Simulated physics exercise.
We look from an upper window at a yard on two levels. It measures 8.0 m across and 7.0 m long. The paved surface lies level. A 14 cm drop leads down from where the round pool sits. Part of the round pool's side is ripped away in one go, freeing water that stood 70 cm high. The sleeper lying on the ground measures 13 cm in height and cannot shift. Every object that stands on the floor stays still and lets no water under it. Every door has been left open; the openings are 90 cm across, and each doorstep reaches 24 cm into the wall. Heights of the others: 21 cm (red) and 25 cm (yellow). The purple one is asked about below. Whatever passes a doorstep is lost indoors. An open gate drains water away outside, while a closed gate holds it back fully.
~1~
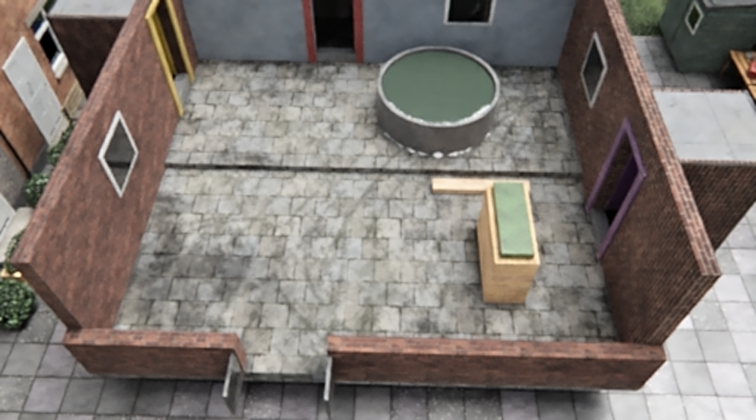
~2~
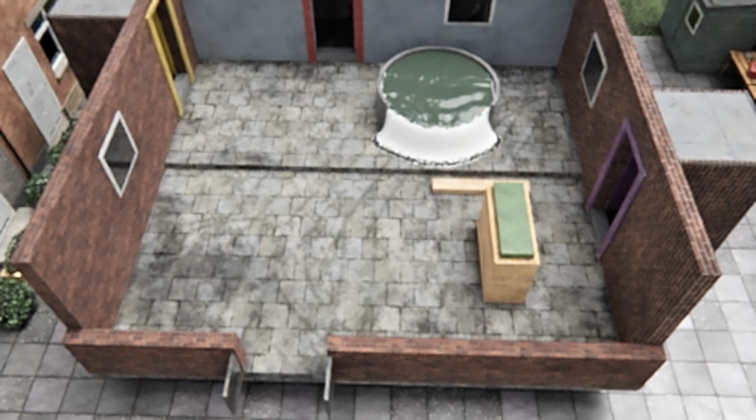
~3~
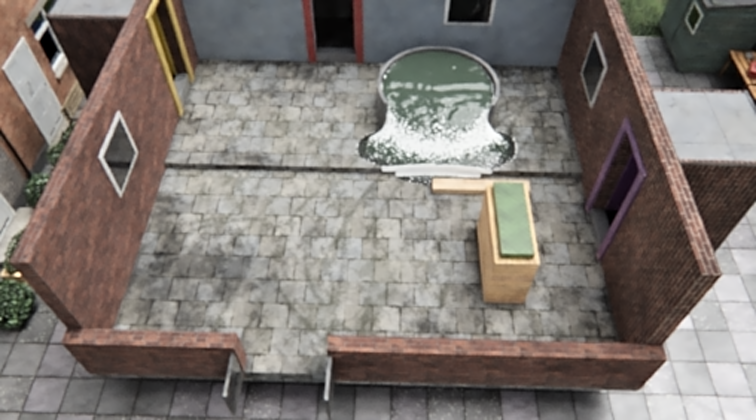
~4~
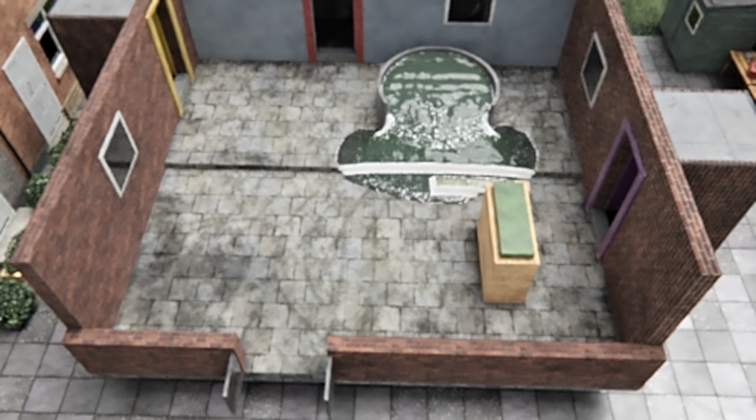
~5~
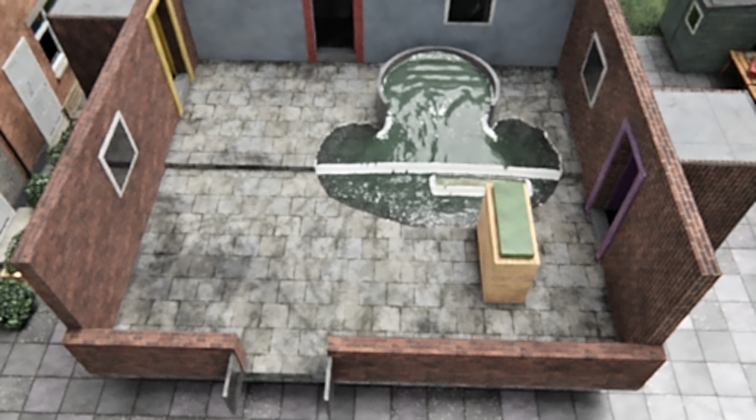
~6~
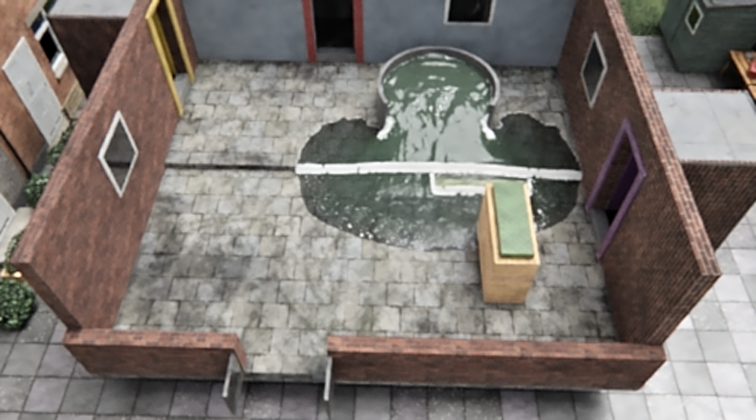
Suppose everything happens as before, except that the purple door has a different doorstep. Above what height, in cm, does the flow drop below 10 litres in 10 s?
About 18 cm.
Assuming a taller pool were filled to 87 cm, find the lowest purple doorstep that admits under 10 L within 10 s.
About 24 cm.
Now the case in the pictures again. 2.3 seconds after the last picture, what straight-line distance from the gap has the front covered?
Front distance: Approx. 6.8 m.
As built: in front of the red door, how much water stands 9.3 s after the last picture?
It works out to about 0.0 centimetres deep.
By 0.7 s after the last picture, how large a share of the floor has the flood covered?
Near 45 per cent of the open floor.
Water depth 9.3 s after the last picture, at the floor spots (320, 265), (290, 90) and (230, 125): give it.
Depths in order: 7 / 0 / 0 cm.
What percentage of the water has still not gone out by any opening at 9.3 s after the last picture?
Roughly 86 per cent of the water.
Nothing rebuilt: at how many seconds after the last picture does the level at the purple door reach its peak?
Roughly at 1.8 s.
Then, 0.7 s after the last picture water covers 45 % of the floor, deepest (30 cm) near (488, 222); 13 cm at the purple door, 0 litres in over its 15 cm doorstep.
Then, 2.3 s after the last picture water covers 60 % of the floor, deepest (26 cm) near (539, 365); 18 cm at the purple door, 17 litres in over its 15 cm doorstep.
Then, 9.3 s after the last picture water covers 60 % of the floor, deepest (15 cm) near (166, 170); 7 cm at the purple door, 21 litres in over its 15 cm doorstep.
At the purple door as built, the water peaked near 22 cm, 1.7 s after the last picture.
With a doorstep of 16 cm, 16 litres would have come in within the 10 s; with 21.5 cm, 3 litres. So under 10 litres takes about 18 cm.
